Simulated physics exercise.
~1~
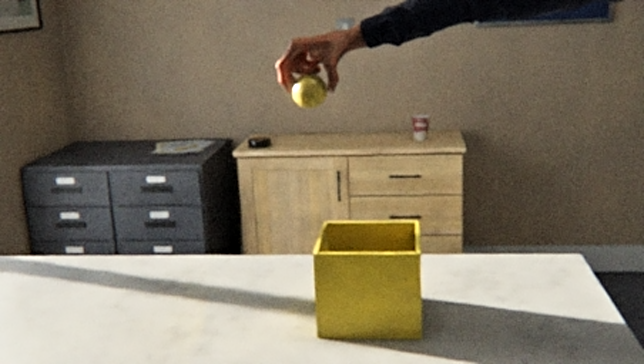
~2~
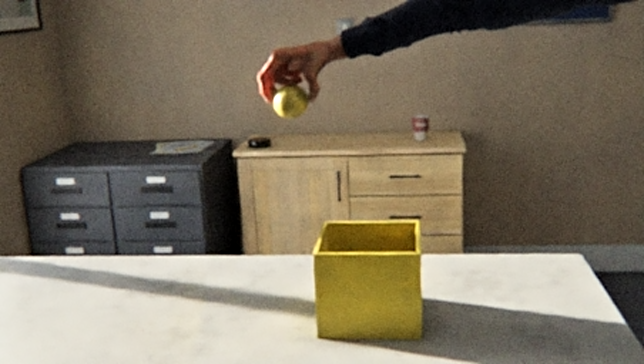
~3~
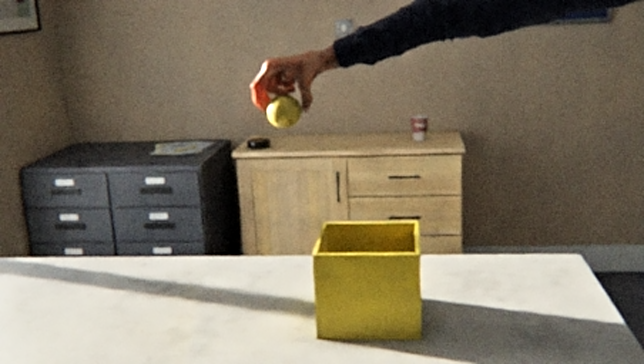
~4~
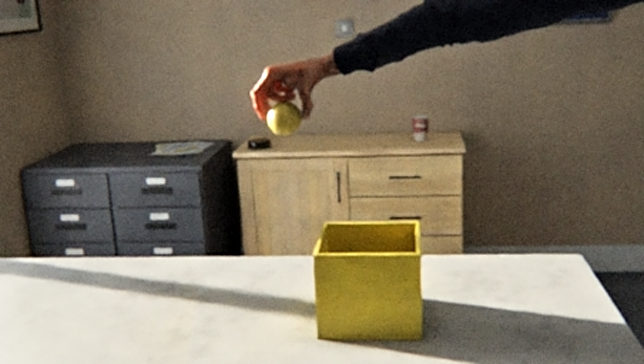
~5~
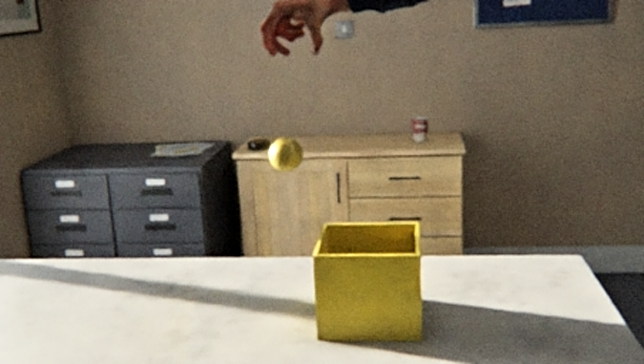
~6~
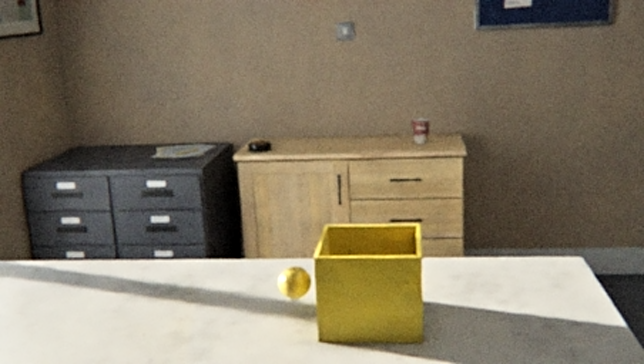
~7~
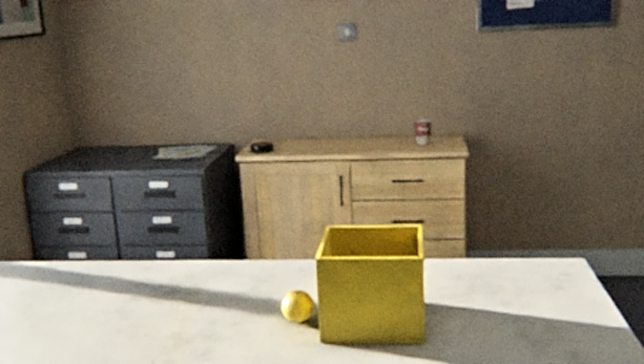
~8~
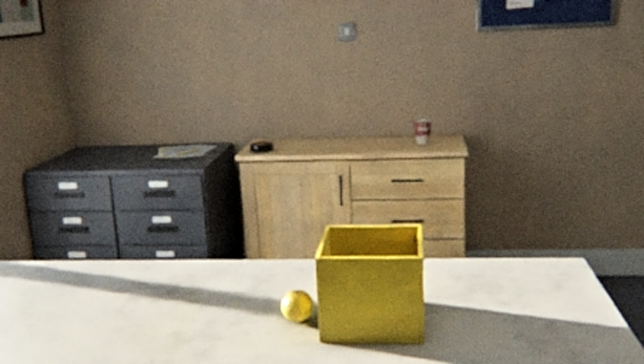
A hand drops a small yellow ball, which misses the yellow box and lands beside it.
